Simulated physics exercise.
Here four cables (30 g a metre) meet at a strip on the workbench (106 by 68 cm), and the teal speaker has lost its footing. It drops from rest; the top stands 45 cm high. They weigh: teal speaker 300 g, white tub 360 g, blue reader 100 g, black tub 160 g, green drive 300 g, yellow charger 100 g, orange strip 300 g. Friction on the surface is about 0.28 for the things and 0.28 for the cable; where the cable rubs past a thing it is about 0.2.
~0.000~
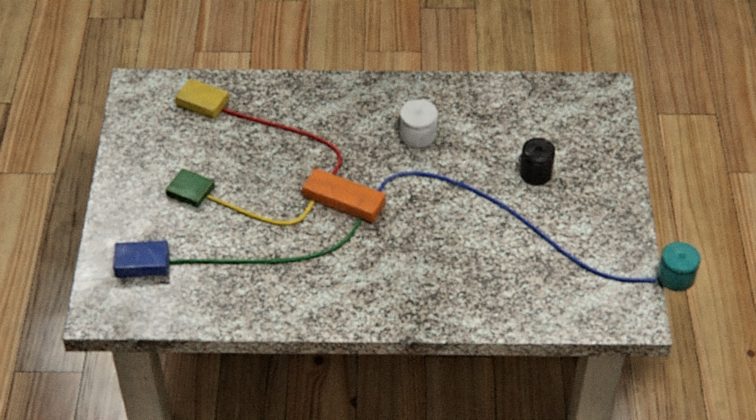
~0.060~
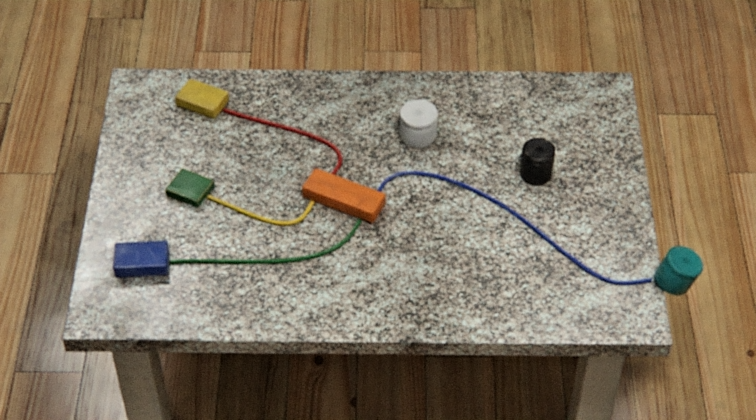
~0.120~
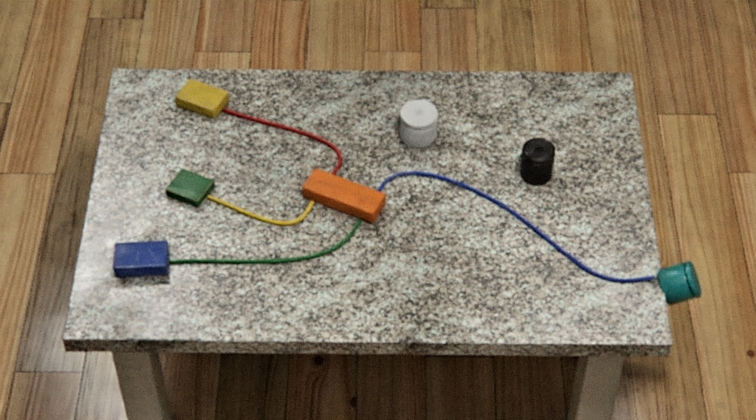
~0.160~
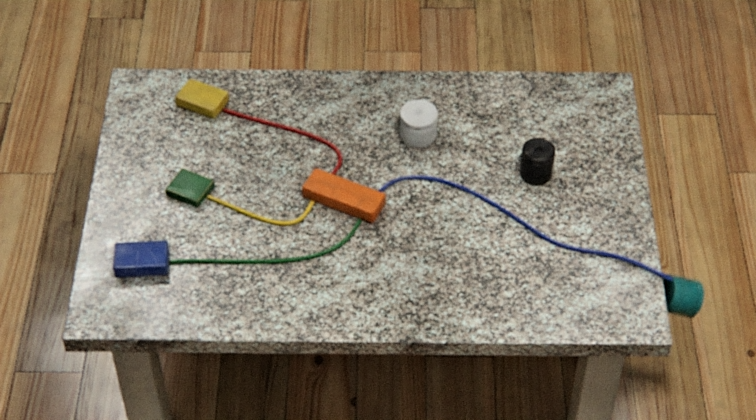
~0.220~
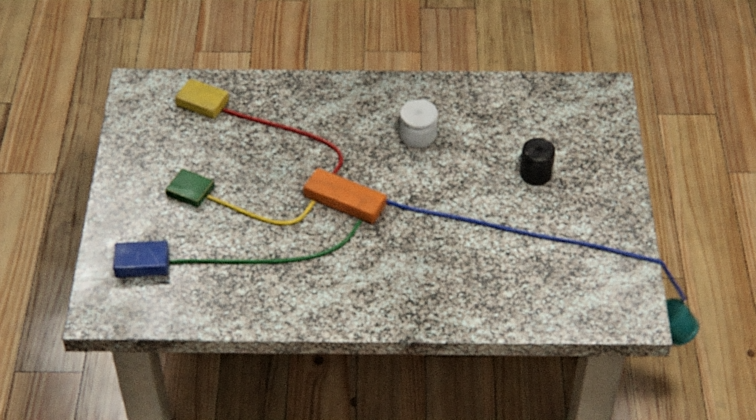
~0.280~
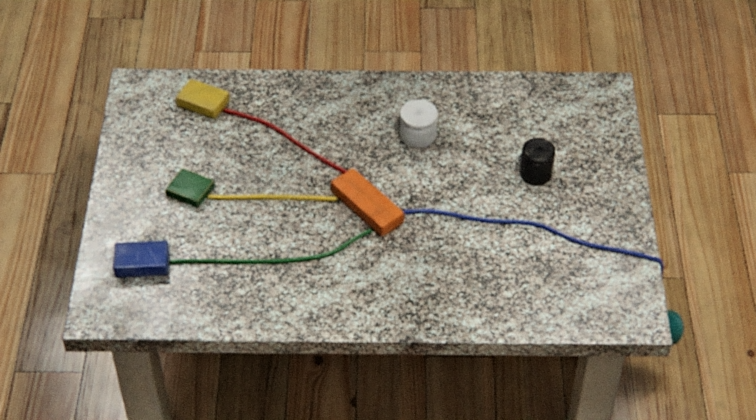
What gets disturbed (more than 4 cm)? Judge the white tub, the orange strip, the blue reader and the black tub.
Result: White tub stays put, orange strip gets shifted, blue reader leaves its place, black tub stays put.
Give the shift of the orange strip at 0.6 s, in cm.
About 12 cm.
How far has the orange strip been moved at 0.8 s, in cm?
Some 18 cm.
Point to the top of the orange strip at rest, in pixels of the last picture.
Around (449, 209).
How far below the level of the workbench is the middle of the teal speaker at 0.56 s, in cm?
About 25 cm.
At 0.6 s, the strip's end of the blue cable at (437, 228); orange strip 13 cm off its start, blue reader 5 cm off its start, yellow charger 20 cm off its start.
At 0.8 s, the strip's end of the blue cable at (467, 222); orange strip 18 cm off its start, blue reader 12 cm off its start, yellow charger 22 cm off its start.
At 1.1 s, the strip's end of the blue cable at (479, 223); orange strip 20 cm off its start at (448, 209), blue reader 14 cm off its start at (217, 247), yellow charger 22 cm off its start at (289, 139).
At 1.4 s, the strip's end of the blue cable at (480, 223); orange strip 20 cm off its start, blue reader 14 cm off its start, yellow charger 22 cm off its start.
At 2.6 s, the strip's end of the blue cable at (480, 223); orange strip 20 cm off its start at (449, 209), blue reader 14 cm off its start at (218, 247), white tub 0 cm off its start at (419, 113), black tub 0 cm off its start at (539, 149).
